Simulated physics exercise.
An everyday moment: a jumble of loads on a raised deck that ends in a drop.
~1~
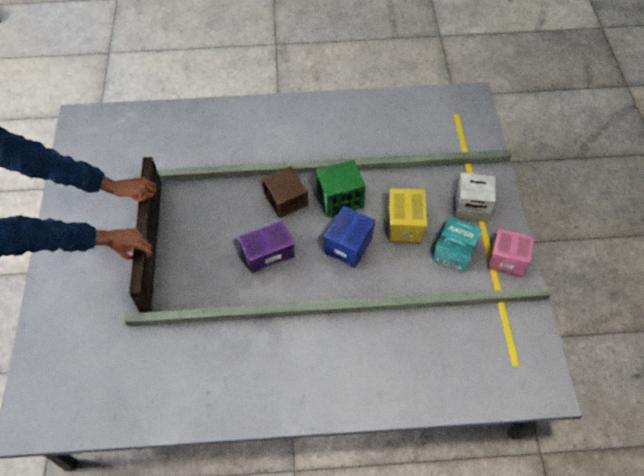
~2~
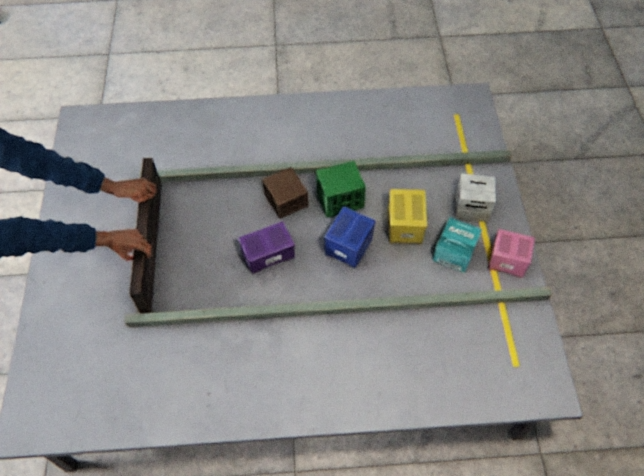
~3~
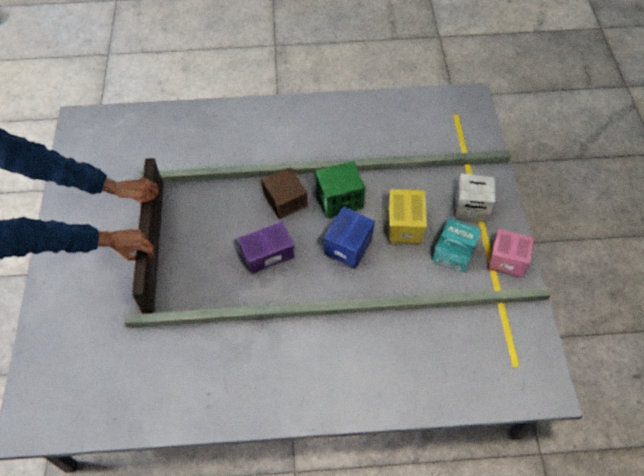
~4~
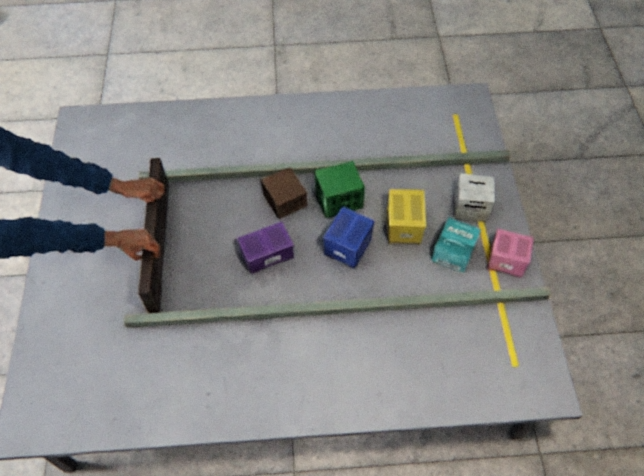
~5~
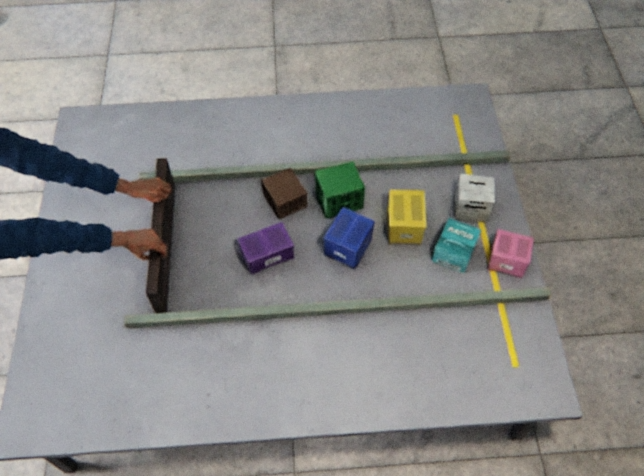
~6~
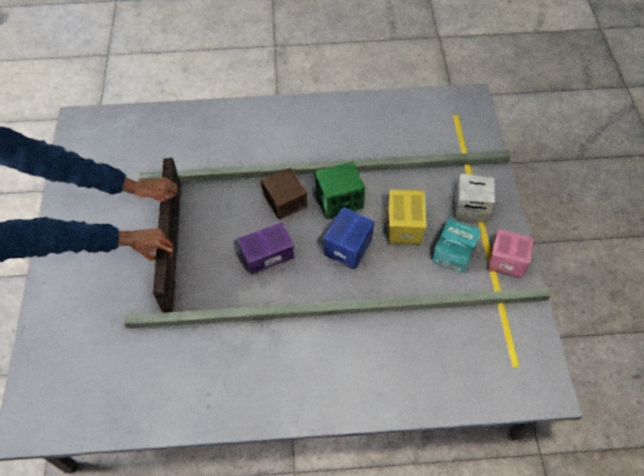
Two hands slide a dark plank slightly right between rails while the colored crates stay still.
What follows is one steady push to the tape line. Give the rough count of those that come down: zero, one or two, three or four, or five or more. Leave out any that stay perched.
As it turns out, the number that fall off is five or more.
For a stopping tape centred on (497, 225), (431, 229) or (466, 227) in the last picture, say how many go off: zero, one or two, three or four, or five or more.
One after another: More than four; one or two; 3 or 4.
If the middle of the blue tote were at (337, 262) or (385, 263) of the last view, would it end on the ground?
In turn it does not fall; survives.
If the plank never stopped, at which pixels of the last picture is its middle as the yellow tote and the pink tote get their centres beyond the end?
Near (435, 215) and (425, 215).
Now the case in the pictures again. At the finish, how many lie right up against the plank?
2 of them.
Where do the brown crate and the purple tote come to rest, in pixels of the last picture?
Near (492, 186) and (513, 242).
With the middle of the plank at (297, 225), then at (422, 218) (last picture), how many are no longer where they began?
The counts are 4 and 8.
A little later, none off yet; pink tote at rest near (510, 254); white box at rest near (474, 199); turquoise box at rest near (457, 246).
Next, none off yet; pink tote shifted a little near (521, 257); white box shifted about its own width near (502, 193); turquoise box shifted about its own width near (481, 253).
When it is over, the number that fall off is five or more; down, green crate, blue tote, yellow tote, turquoise box, white box and pink tote.
